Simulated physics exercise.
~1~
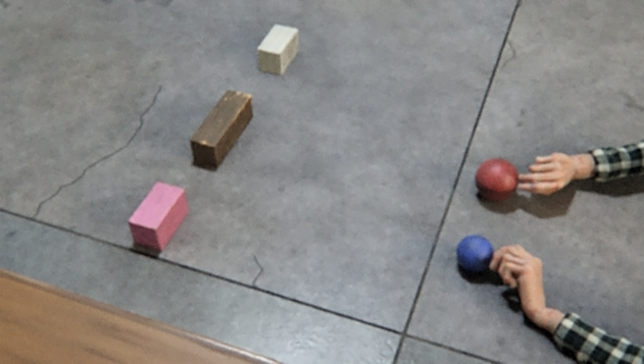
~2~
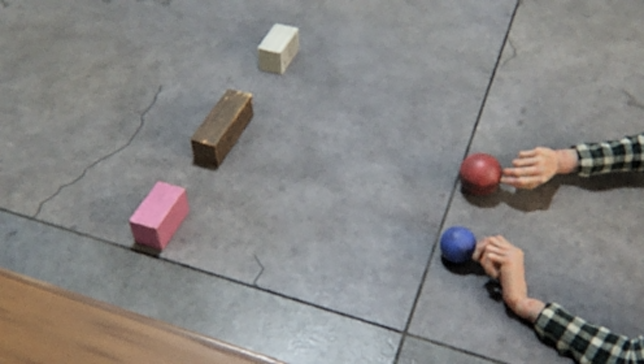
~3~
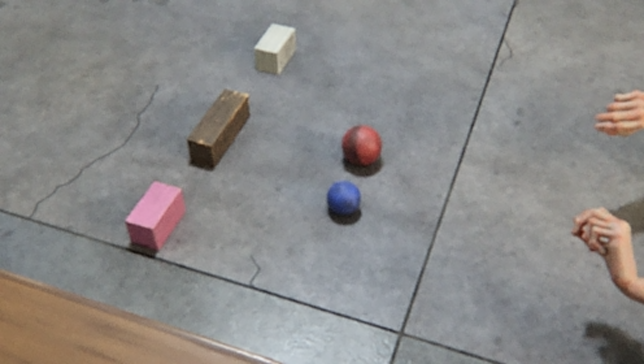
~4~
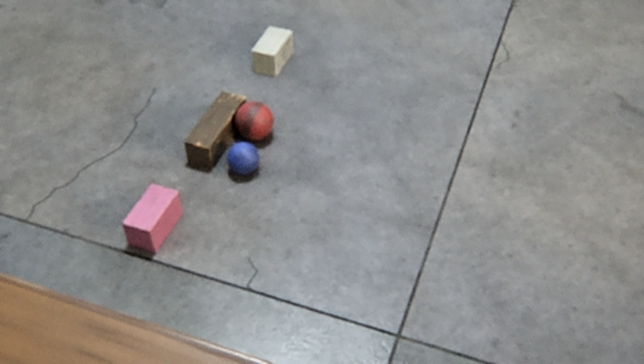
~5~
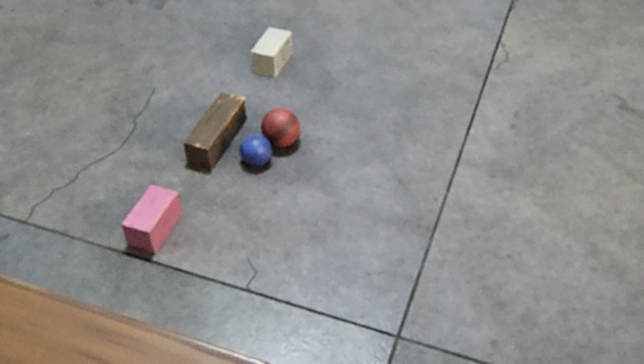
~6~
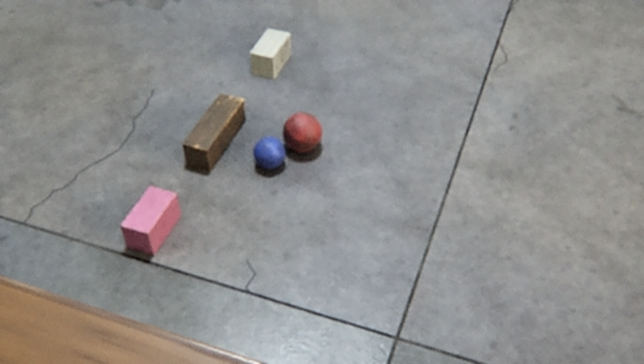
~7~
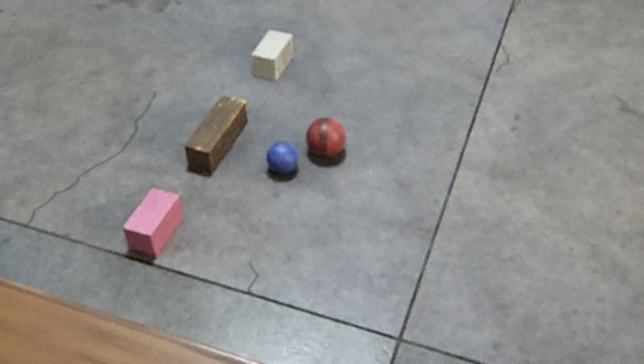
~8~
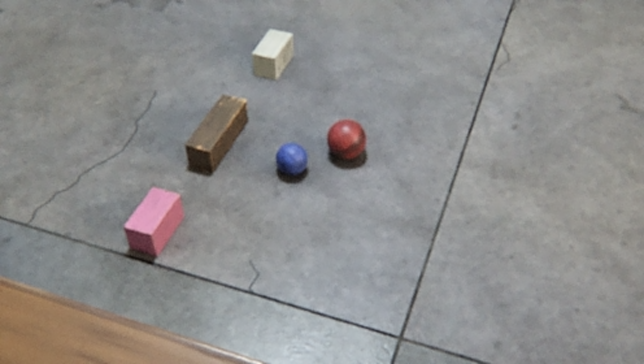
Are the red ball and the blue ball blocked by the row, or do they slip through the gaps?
Both are blocked by the row. The red ball and the blue ball each hit the dark block in the middle and roll back to the right.
At first, two hands in checked sleeves reach in from the right, one behind a red ball and the other behind a smaller blue ball, facing a spaced-out row of pink, dark and white pieces on a grey tiled floor. The hands push both balls leftward, let go and pull back out of the way. Side by side, the balls roll up to the dark block in the middle and knock against it. Both bounce back to the right, the red one travelling farther than the blue. By the end, they sit apart in the open to the right of the row, which has not shifted.
